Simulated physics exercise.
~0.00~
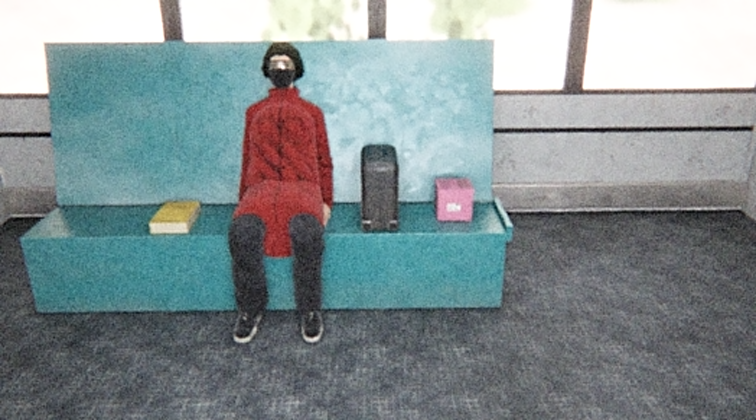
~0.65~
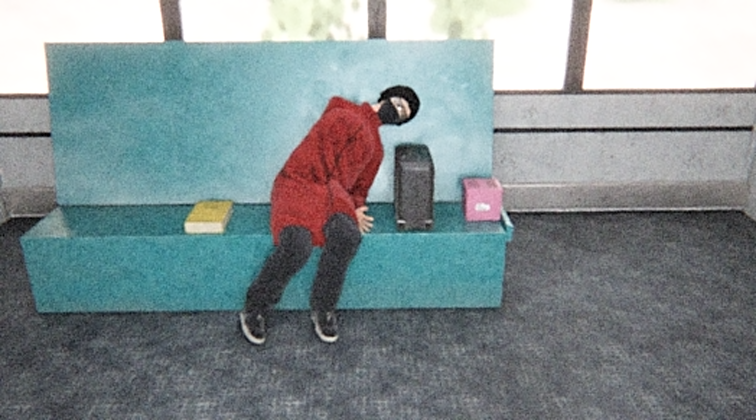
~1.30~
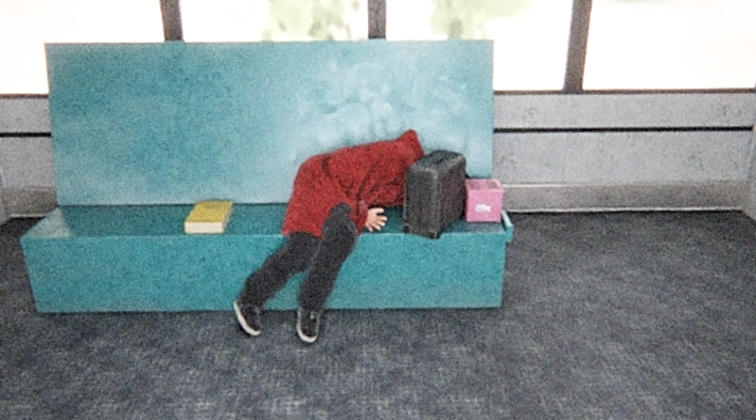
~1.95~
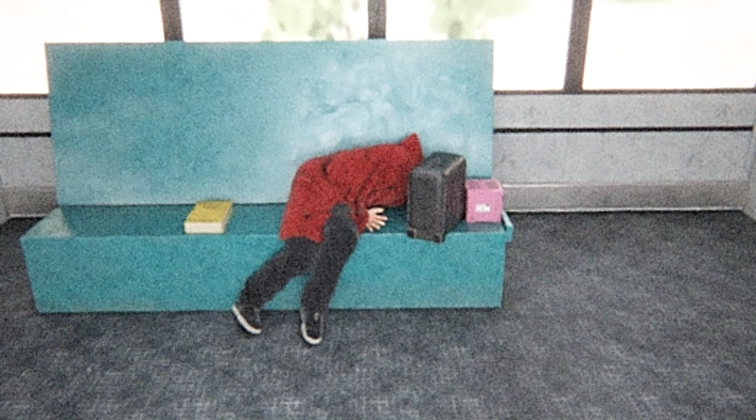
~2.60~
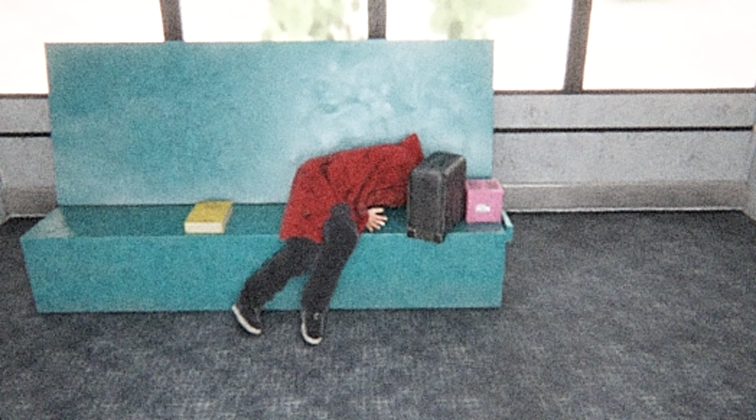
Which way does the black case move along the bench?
The black case moves to the right, toward the pink tub, and stays on the bench.
